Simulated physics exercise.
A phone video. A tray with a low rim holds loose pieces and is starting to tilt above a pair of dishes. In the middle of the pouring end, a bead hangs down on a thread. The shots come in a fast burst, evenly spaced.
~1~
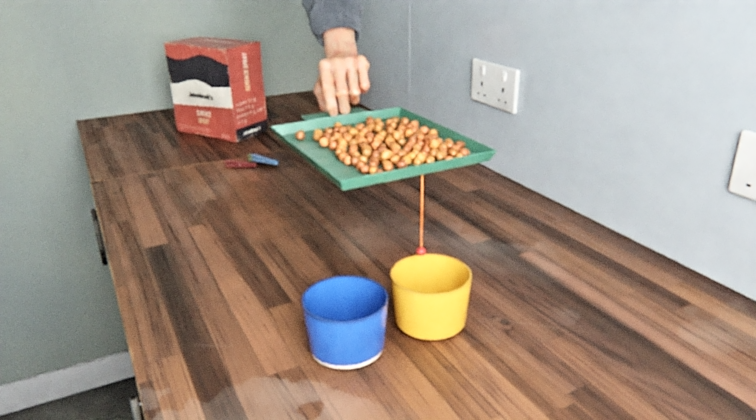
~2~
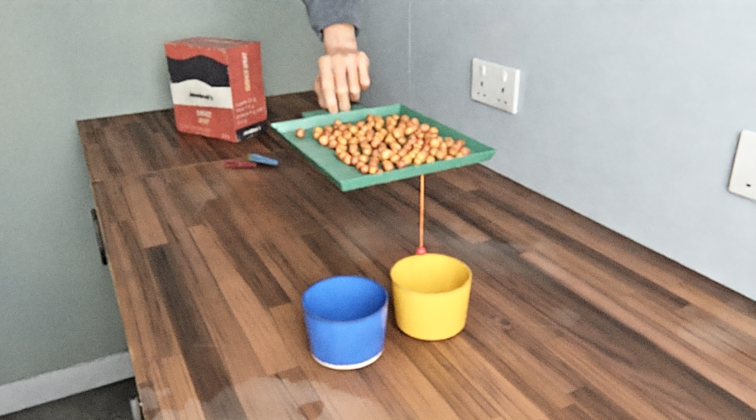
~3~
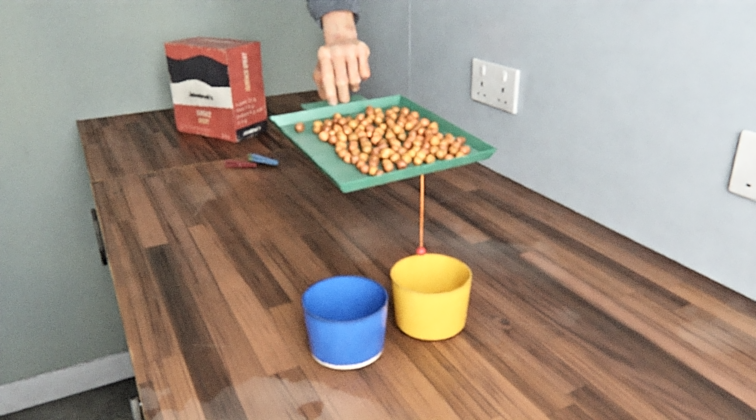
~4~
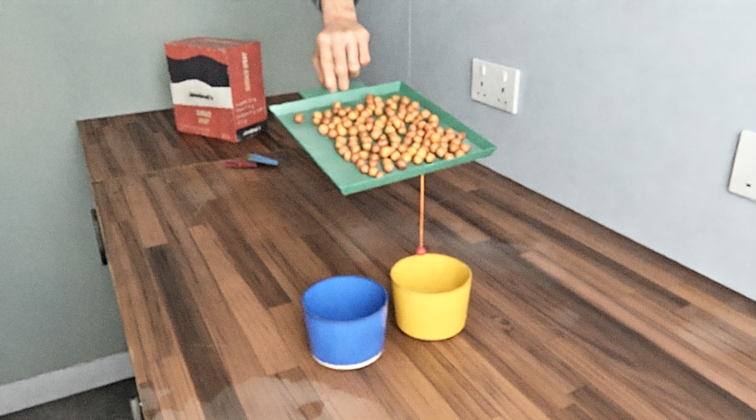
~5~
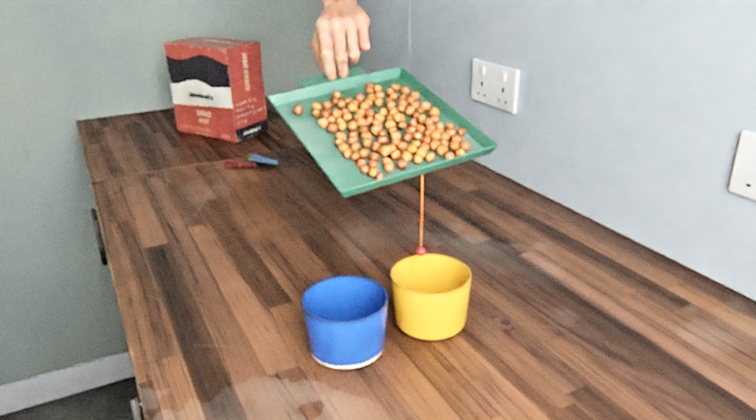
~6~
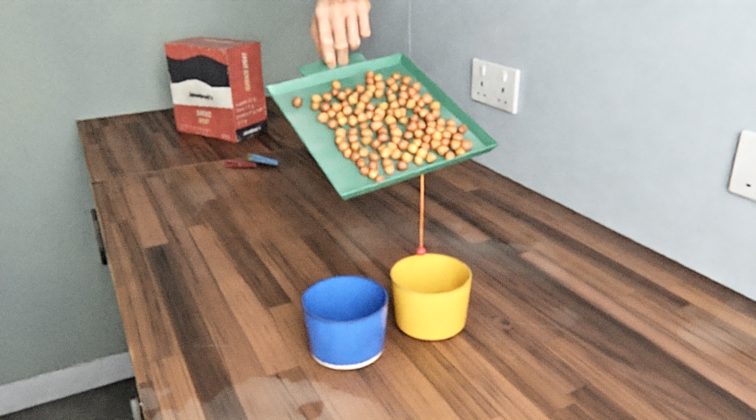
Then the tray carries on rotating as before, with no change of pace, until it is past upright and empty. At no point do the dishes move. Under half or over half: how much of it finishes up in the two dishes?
Over half.
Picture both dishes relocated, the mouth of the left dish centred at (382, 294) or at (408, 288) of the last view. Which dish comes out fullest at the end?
The first time it is the dish to the left, and the second time it is the dish to the left.
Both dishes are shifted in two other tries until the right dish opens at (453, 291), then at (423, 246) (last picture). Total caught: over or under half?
So that's a lesser portion the first time round, a lesser portion the second.
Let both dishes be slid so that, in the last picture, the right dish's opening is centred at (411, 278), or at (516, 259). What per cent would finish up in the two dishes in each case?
Roughly 80 per cent, and 30 per cent.
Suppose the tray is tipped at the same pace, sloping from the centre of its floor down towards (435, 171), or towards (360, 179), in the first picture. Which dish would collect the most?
Try 1: Right-side dish. Try 2: Left-side dish.
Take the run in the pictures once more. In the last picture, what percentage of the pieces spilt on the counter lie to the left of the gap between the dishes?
Near 60 in a hundred.
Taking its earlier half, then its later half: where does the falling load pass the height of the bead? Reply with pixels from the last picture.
(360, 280) for the early half, (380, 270) for the late half.
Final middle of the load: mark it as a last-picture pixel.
Close to (360, 336).
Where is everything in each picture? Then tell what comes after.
Corners of the pouring end at (343, 179) and (490, 150), level; middle of the load at (390, 142), hazelnuts; left dish at (364, 340); right dish at (452, 311); bead on its thread at (421, 252), in the first picture.
Corners of the pouring end at (343, 179) and (490, 149), level; middle of the load at (390, 141), in the second picture.
Corners of the pouring end at (343, 181) and (490, 148), tipped barely, lowest at the left corner; middle of the load at (390, 137), in the third picture.
Corners of the pouring end at (344, 184) and (491, 146), tipped a little, lowest at the left corner; middle of the load at (390, 131), in the fourth picture.
Corners of the pouring end at (344, 187) and (491, 144), tipped clearly, lowest at the left corner; middle of the load at (390, 125), in the fifth picture.
Corners of the pouring end at (344, 190) and (492, 142), tipped clearly, lowest at the left corner; middle of the load at (390, 120); left dish at (364, 340); right dish at (452, 311), in the sixth picture.
Soon after the last picture, tray tipped steeply; most on the tray; a small part in the left dish; a stray few in the right dish; a stray few outside both; a small part in the air.
A little later, tray tipped past a quarter turn; a stray few on the tray; about half in the left dish; about a quarter in the right dish; a small part outside both; a small part in the air.
Later still, tray tipped past a quarter turn; about half in the left dish; about a quarter in the right dish; a small part outside both.
At rest, tray tipped past a quarter turn; about half in the left dish; about a quarter in the right dish; a small part outside both.
